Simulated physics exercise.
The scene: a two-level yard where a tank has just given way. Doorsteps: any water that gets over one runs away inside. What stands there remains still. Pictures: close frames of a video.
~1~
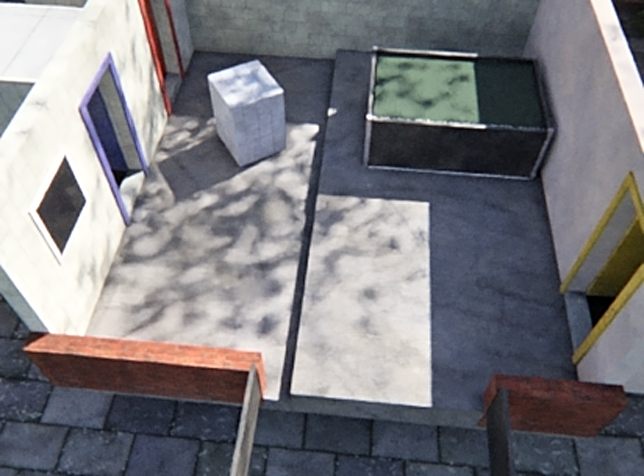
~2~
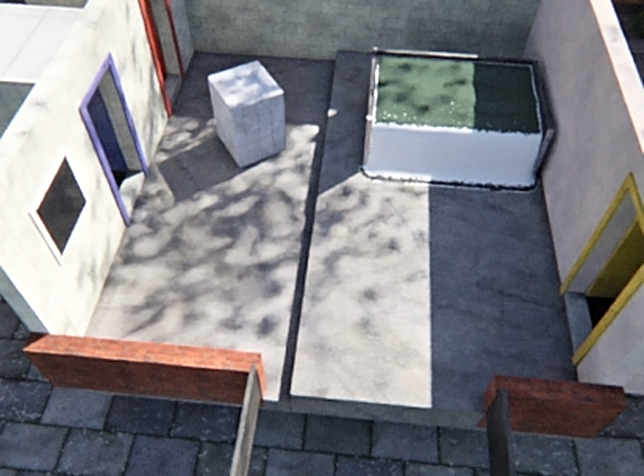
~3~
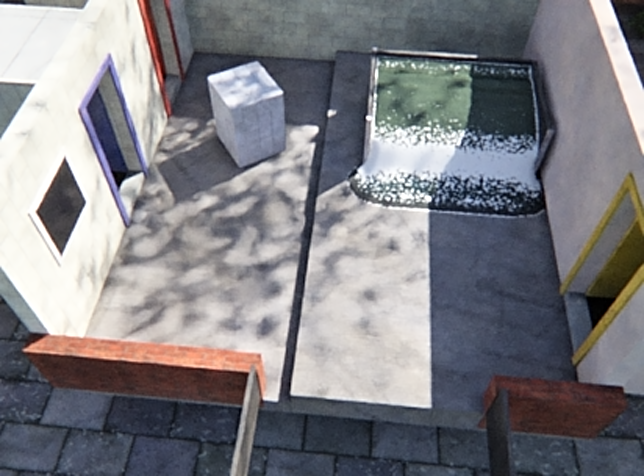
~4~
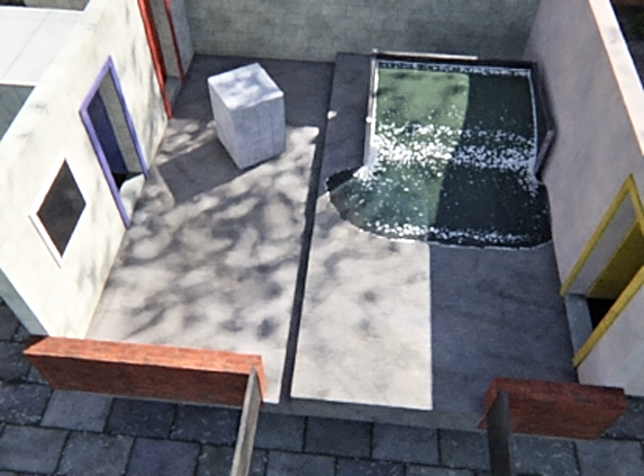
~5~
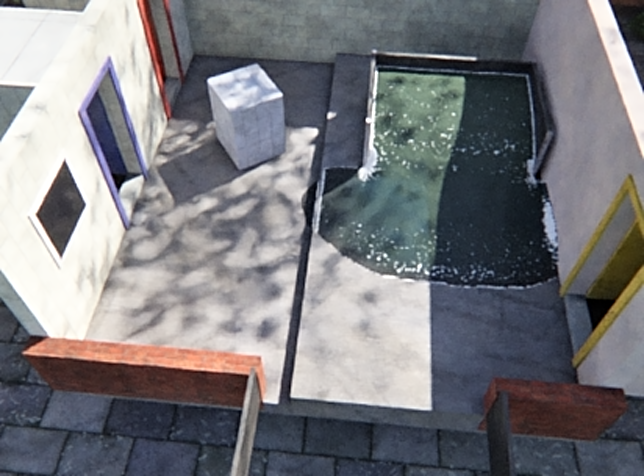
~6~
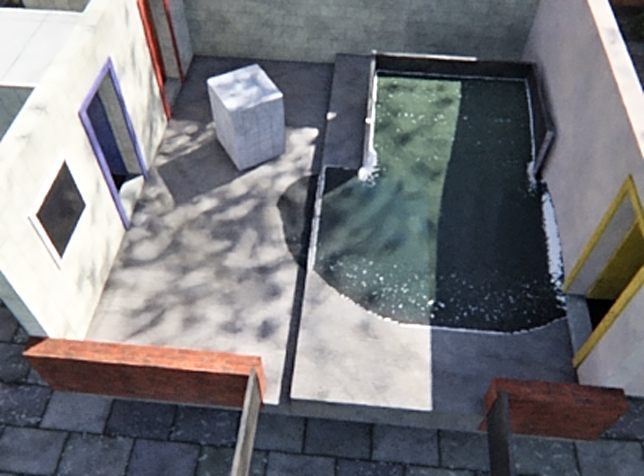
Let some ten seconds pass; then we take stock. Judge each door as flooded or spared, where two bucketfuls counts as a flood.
The yellow door is flooded, the red door is spared, the blue door is spared.
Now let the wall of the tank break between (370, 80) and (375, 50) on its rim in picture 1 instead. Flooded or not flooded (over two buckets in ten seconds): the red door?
My reading: The red one is over.
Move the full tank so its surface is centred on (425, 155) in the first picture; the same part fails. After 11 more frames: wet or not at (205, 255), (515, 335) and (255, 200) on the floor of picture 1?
My reading is missed by the flood first, hit by the flood next and missed by the flood last.
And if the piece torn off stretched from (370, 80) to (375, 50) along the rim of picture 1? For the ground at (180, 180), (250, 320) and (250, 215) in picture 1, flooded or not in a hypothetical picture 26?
Soaked, soaked, soaked.
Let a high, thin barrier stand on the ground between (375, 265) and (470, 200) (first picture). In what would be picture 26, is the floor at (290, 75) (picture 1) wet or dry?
Parched.
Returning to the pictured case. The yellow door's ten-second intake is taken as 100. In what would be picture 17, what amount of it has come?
The figure is near 10 per cent.
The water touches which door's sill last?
Answer: The one in red.
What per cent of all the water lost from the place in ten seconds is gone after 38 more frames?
Near 90 in a hundred, I reckon.
A moment on, water covers 45 % of the floor; the yellow door wet at the sill, nothing in, the red door not reached, the blue door not reached.
Next, water covers 50 % of the floor; the yellow door under two buckets in, the red door not reached, the blue door not reached.
Then, water covers 50 % of the floor; the yellow door far over two buckets in, the red door not reached, the blue door not reached.
Later, water covers 65 % of the floor; the yellow door far over two buckets in, the red door wet at the sill, nothing in, the blue door wet at the sill, nothing in.
In the end, water covers 85 % of the floor; the yellow door far over two buckets in, the red door wet at the sill, nothing in, the blue door wet at the sill, nothing in.
